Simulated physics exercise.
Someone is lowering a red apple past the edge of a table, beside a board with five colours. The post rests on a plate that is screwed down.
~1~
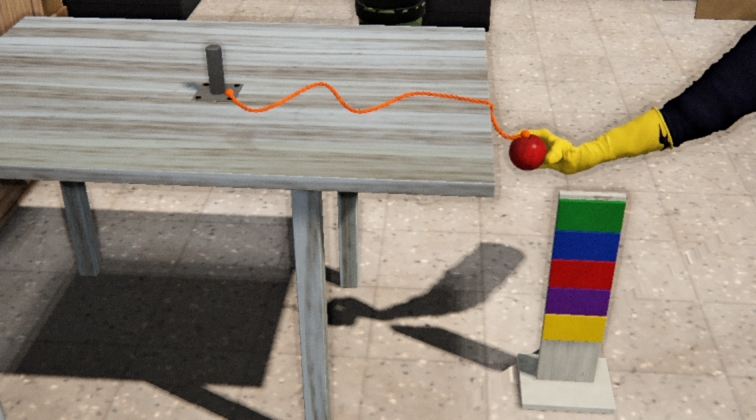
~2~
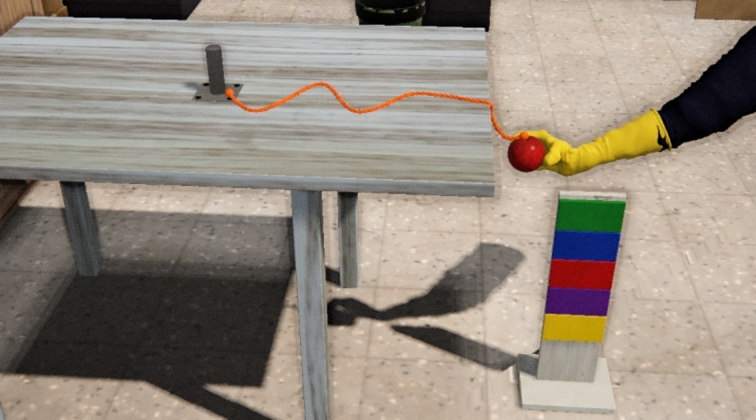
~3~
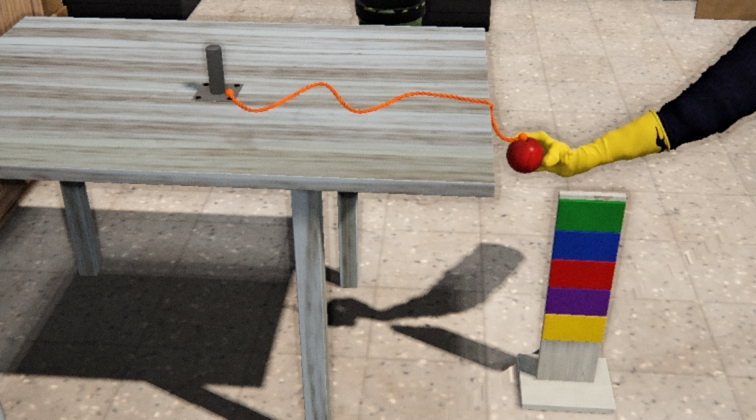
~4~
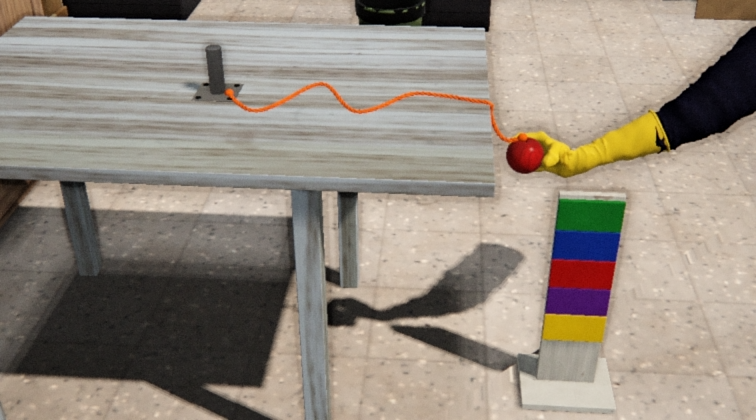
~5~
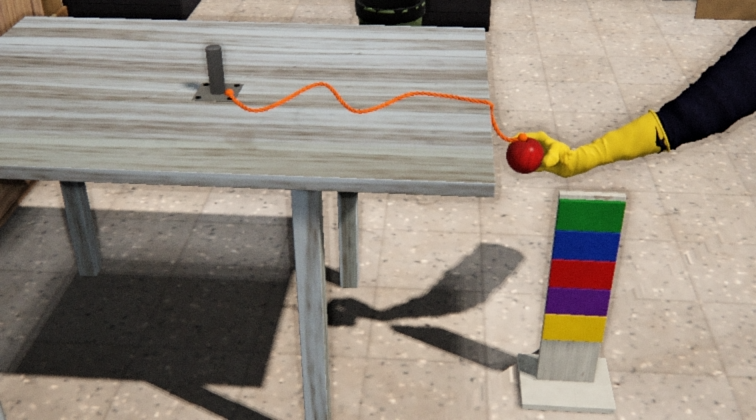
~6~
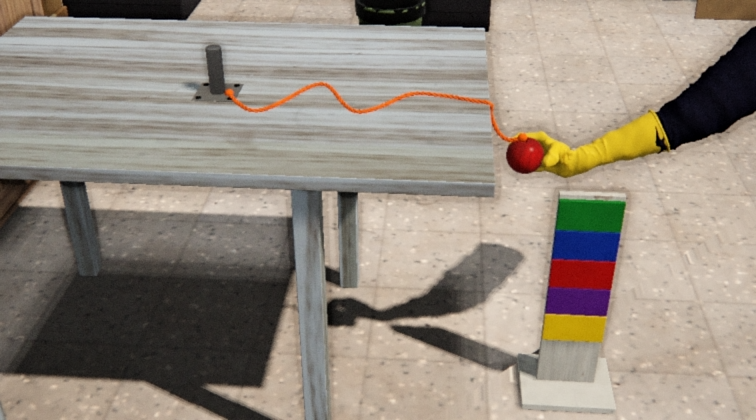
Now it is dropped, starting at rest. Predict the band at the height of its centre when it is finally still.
The red band, level with its centre.
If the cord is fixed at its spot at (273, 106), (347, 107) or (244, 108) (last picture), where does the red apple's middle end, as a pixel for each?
Near (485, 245), then (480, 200), then (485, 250).
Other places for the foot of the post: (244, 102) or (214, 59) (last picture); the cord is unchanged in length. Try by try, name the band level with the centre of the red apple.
In turn, purple and then blue.
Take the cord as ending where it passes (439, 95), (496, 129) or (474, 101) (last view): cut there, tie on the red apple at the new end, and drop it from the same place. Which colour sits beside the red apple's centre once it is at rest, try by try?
Lab note - try 1: Higher than all five; try 2: Blue; try 3: Green.
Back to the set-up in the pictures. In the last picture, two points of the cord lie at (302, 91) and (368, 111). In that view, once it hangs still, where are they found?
First: (347, 97). Second: (463, 102).
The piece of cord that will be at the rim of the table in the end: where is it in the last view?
It's the one at (391, 102).
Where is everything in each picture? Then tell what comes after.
Red apple (528, 152); green (591, 217); blue (586, 247); red (582, 275); purple (578, 303); yellow (574, 329), in the first picture.
Red apple (526, 154); cord through (244, 107) (302, 91) (341, 101) (395, 100) (467, 100), in the second picture.
Red apple (525, 155), in the third picture.
Red apple (525, 155); cord through (244, 107) (302, 91) (341, 101) (395, 100) (467, 100), in the fourth picture.
Red apple (525, 155), in the fifth picture.
Red apple (525, 155); cord through (244, 107) (302, 91) (341, 101) (395, 100) (467, 100), in the sixth picture.
A little later, apple near (490, 252); level with blue.
Next, apple near (478, 266); level with red.
When it is over, apple near (481, 268); level with red. The cord holds its middle at red.
